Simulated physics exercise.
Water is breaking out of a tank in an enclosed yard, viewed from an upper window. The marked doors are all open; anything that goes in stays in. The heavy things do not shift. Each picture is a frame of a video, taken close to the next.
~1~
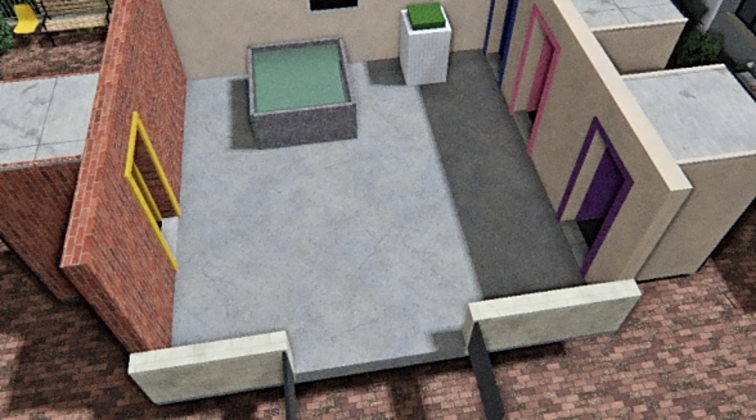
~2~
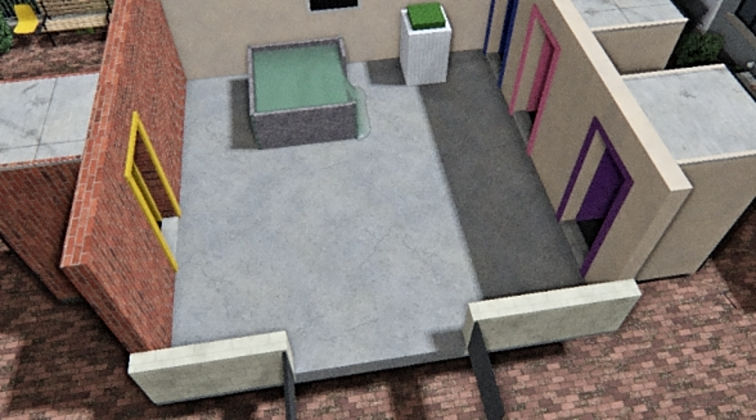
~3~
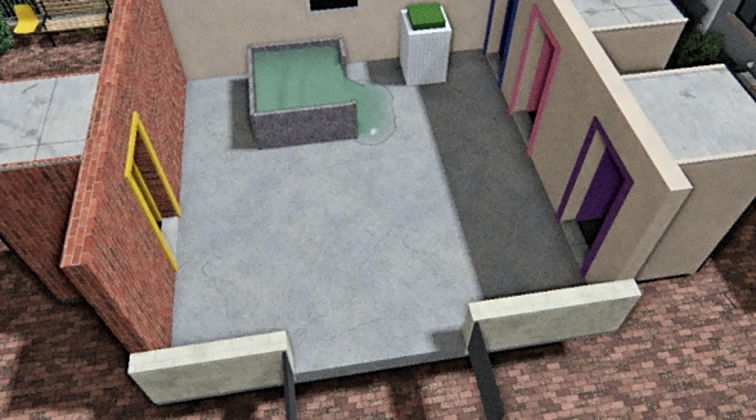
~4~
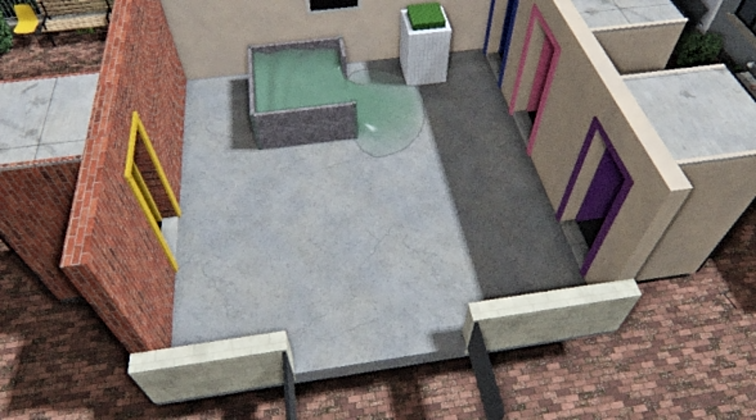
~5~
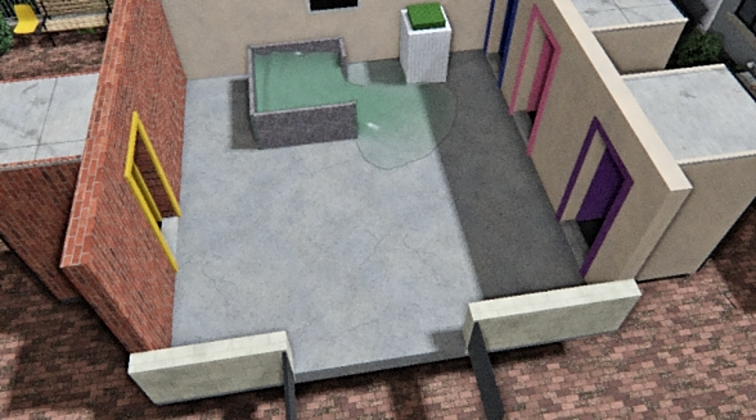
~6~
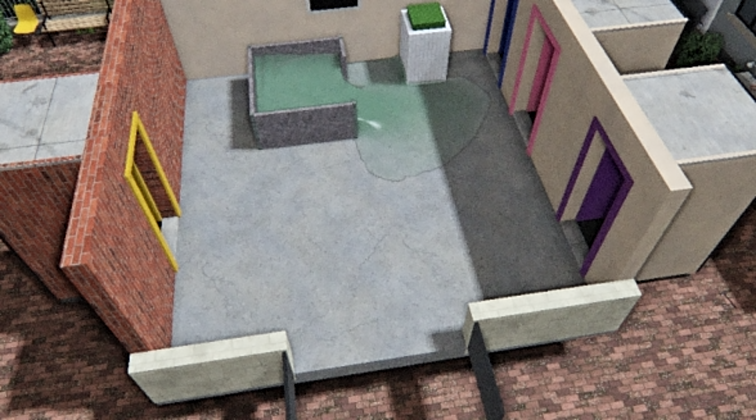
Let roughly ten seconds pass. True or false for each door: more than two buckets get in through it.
The pink door: True; the blue door: True; the yellow door: False; the purple door: True.
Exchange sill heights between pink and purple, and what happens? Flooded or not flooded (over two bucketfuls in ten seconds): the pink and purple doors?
Pink door: Exceeds the limit; purple door: Falls short.
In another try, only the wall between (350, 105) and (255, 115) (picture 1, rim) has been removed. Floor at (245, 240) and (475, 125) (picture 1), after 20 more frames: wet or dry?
First place drenched, second place still bare.
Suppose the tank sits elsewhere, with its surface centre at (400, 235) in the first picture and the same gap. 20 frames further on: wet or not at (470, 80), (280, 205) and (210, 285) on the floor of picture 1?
Spot one is touched, spot two is not touched, spot three is not touched.
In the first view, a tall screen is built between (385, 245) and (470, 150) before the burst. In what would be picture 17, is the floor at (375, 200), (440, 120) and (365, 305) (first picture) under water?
Taking the three spots in turn, they are inundated, inundated and unwetted.
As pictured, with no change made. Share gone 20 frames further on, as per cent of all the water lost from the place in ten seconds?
It comes to around 50 per cent.
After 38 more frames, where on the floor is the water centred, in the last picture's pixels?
I reckon somewhere around (419, 171).
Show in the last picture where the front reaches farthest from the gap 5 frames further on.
By then the tip should be at about (534, 175).
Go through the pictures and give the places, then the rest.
In the first frame, the open tank at (300, 77) is whole and still.
In the second frame, the front is at (354, 88), out from the gap at (349, 103).
In the third frame, water pours out at (349, 104) and has run to (384, 89).
In the fourth frame, water pours out at (349, 105) and has run to (418, 94).
In the fifth frame, the front is at (450, 95), out from the gap at (349, 105).
In the sixth frame, water pours out at (349, 105) and has run to (486, 102).
A moment on, water covers 25 % of the floor; the pink door over two buckets in, the blue door over two buckets in, the yellow door not reached, the purple door not reached.
Next, water covers 35 % of the floor; the pink door far over two buckets in, the blue door far over two buckets in, the yellow door not reached, the purple door wet at the sill, nothing in.
Then, water covers 40 % of the floor; the pink door far over two buckets in, the blue door far over two buckets in, the yellow door not reached, the purple door under two buckets in.
Later, water covers 65 % of the floor; the pink door far over two buckets in, the blue door far over two buckets in, the yellow door not reached, the purple door over two buckets in.
In the end, water covers 85 % of the floor; the pink door far over two buckets in, the blue door far over two buckets in, the yellow door wet at the sill, nothing in, the purple door over two buckets in.
